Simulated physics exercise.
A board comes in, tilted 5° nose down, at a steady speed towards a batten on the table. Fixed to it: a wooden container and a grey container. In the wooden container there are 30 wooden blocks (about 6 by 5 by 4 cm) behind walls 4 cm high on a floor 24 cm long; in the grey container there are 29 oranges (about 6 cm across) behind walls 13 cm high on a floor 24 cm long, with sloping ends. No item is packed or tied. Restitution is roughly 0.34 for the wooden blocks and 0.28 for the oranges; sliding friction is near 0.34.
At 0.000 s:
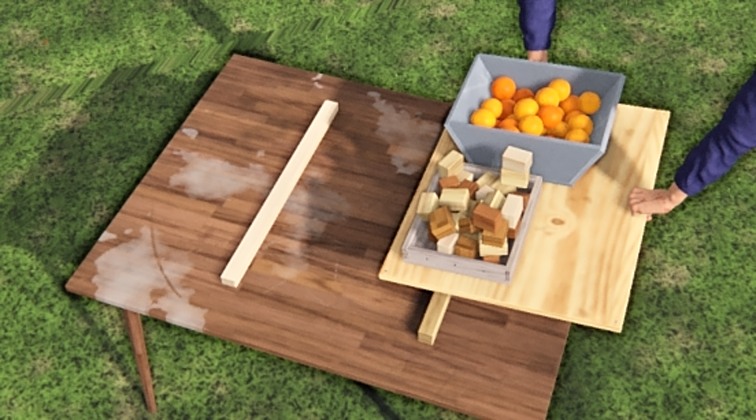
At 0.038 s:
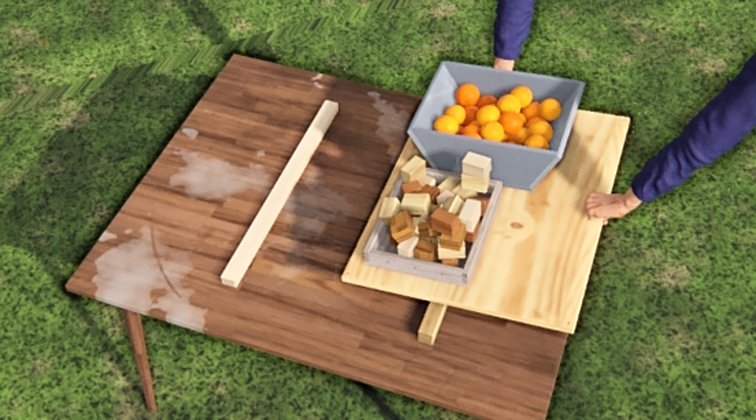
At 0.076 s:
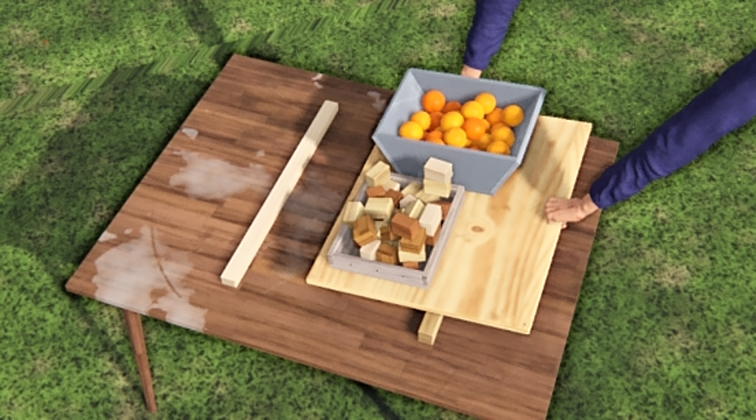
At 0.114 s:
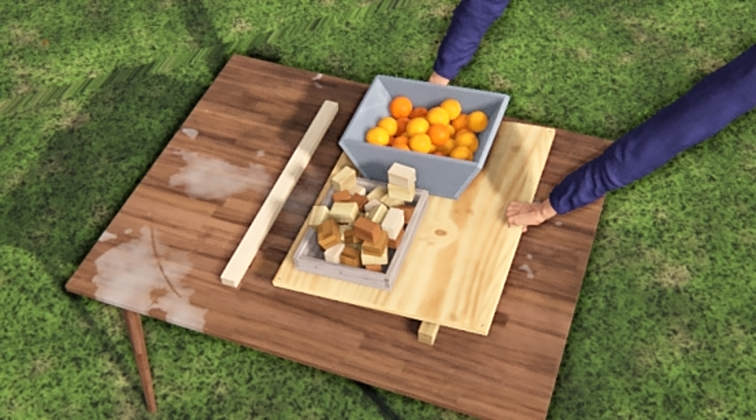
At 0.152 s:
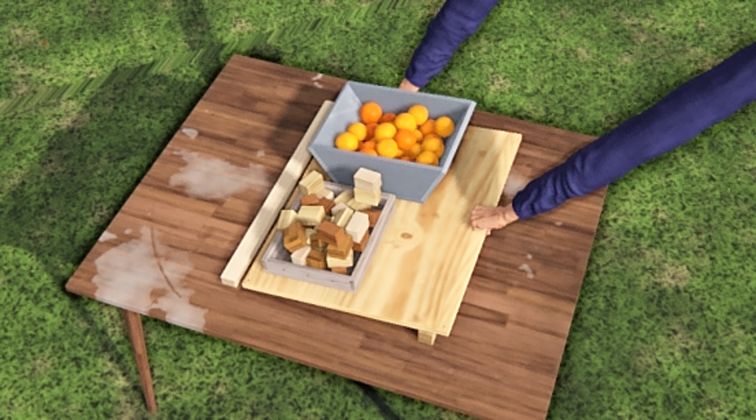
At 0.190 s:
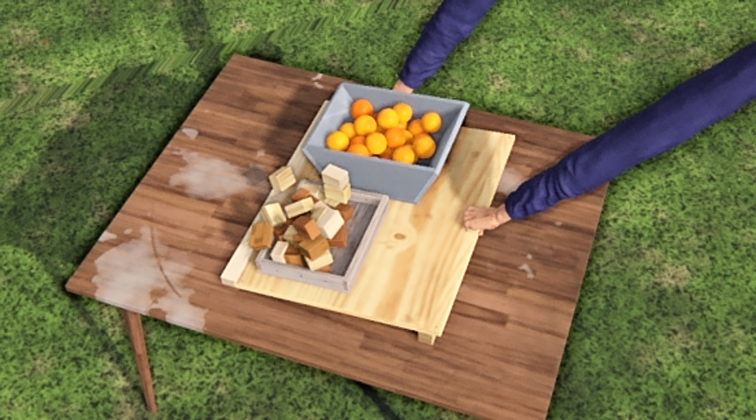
Two hands sliding a board with containers of oranges and wooden blocks leftward across a table, blocks tumbling over the container's edge.
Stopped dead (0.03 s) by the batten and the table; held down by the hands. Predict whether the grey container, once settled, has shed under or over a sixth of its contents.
It keeps more than five sixths of its load.
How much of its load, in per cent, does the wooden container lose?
About 35 percent for the wooden container.
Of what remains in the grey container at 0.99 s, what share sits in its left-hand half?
About 70 per cent.
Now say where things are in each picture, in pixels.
In the first frame (we follow the rim corner now nearest the camera), grey container at (600, 148); wooden container at (505, 268); 47 cm still to travel; nothing out yet.
Grey container at (557, 154); wooden container at (463, 271); 36 cm still to travel, in the second frame.
Grey container at (516, 159); wooden container at (423, 273); 24 cm still to travel, in the third frame.
Grey container at (478, 165); wooden container at (385, 276); 13 cm still to travel, in the fourth frame.
Grey container at (442, 169); wooden container at (350, 278); landed, in the fifth frame.
Grey container at (435, 170); wooden container at (343, 279); landed; 2 out, the lowest block at (282, 179), in the sixth frame.
After 0.22 s, 3 of 30 out of the wooden container and 0 of 29 out of the grey container.
After 0.34 s, 8 of 30 out of the wooden container and 0 of 29 out of the grey container.
After 0.56 s, 11 of 30 out of the wooden container and 0 of 29 out of the grey container.
When it is over (at 0.99 s), 11 of 30 out of the wooden container and 0 of 29 out of the grey container. Asked share, 0 of 29, 0 per cent.
